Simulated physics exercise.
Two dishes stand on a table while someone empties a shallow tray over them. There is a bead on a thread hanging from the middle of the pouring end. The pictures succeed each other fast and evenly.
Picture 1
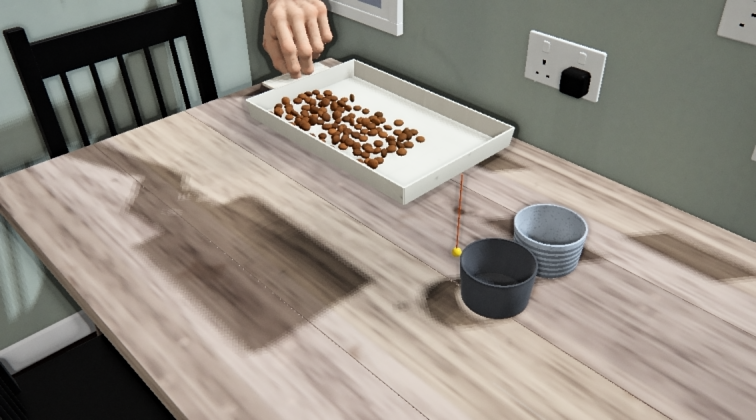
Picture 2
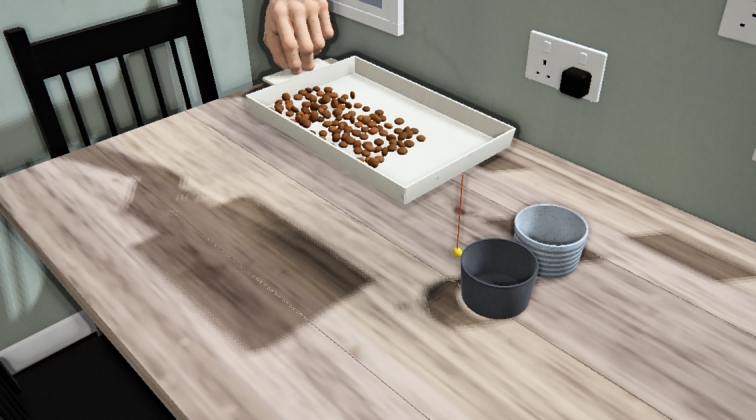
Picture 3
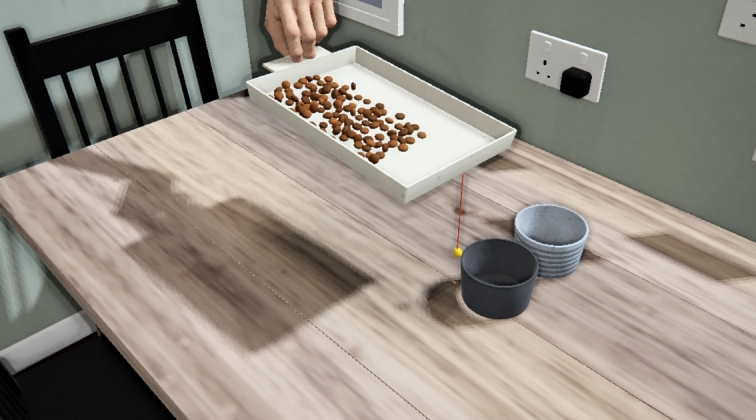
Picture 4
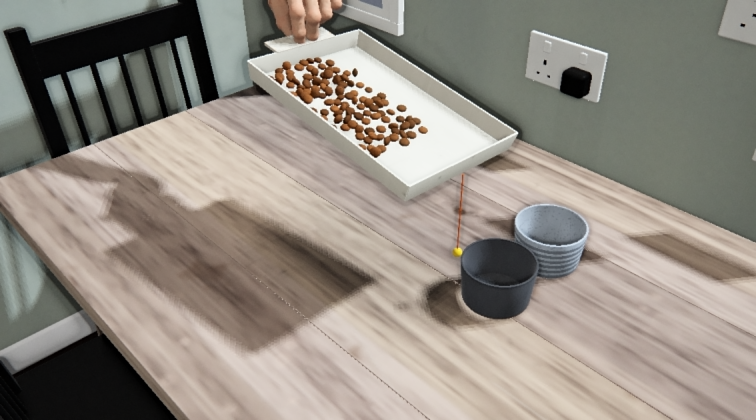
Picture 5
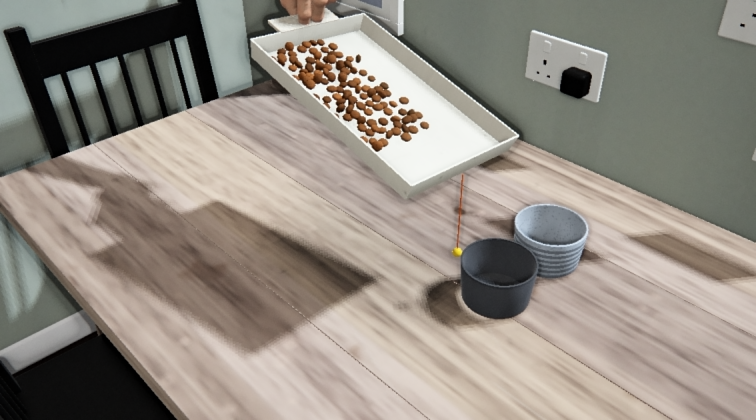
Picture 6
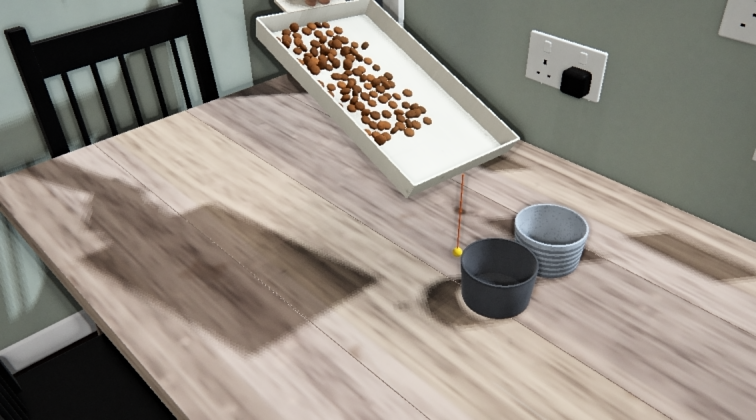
White tray of small brown pieces tilting steeper as a hand raises its far end, near two small bowls on a wooden table.
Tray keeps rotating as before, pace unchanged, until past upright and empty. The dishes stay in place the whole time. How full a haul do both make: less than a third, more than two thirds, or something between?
Between both dishes you'd find a middling amount, one to two thirds.
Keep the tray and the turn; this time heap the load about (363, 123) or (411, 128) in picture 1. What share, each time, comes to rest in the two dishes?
You'd see roughly 60 per cent first and roughly 70 per cent second.
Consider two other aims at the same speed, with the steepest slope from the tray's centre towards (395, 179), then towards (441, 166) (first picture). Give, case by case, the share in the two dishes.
Close to 0 percent first and close to 20 percent second.
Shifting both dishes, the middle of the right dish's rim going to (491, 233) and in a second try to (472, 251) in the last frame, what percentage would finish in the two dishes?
It comes to near 30 per cent the first time and near 10 per cent the second time.
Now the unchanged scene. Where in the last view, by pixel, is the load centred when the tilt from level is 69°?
About (483, 151).
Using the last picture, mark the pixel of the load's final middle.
Centre at rest: Close to (519, 293).
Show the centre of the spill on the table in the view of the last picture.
About (571, 314).
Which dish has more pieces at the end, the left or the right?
The one you want is the left-placed one.
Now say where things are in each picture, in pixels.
The first picture shows corners of the pouring end (404, 185) and (511, 128), level; middle of the load (335, 126), bits of dog kibble; left dish (527, 294); right dish (578, 254); bead on its thread (456, 252).
The second picture shows corners of the pouring end (405, 185) and (512, 128), level; middle of the load (335, 123).
The third picture shows corners of the pouring end (407, 185) and (513, 130), tipped barely, lowest at the right corner; middle of the load (335, 115).
The fourth picture shows corners of the pouring end (409, 184) and (514, 132), tipped a little, lowest at the right corner; middle of the load (337, 102).
The fifth picture shows corners of the pouring end (412, 183) and (515, 135), tipped clearly, lowest at the right corner; middle of the load (339, 90).
The sixth picture shows corners of the pouring end (415, 182) and (516, 137), tipped clearly, lowest at the right corner; middle of the load (344, 78); left dish (528, 294); right dish (579, 254).
Just after the last frame, tray tipped steeply; almost all on the tray; about a tenth in the air.
A moment on, tray tipped past a quarter turn; roughly a third on the tray; roughly a quarter in the left dish; about a tenth in the right dish; roughly a third outside both; about a tenth in the air.
Further on, tray tipped past a quarter turn; roughly half in the left dish; about a tenth in the right dish; roughly half outside both.
When it is over, tray tipped past a quarter turn; roughly half in the left dish; about a tenth in the right dish; roughly half outside both.
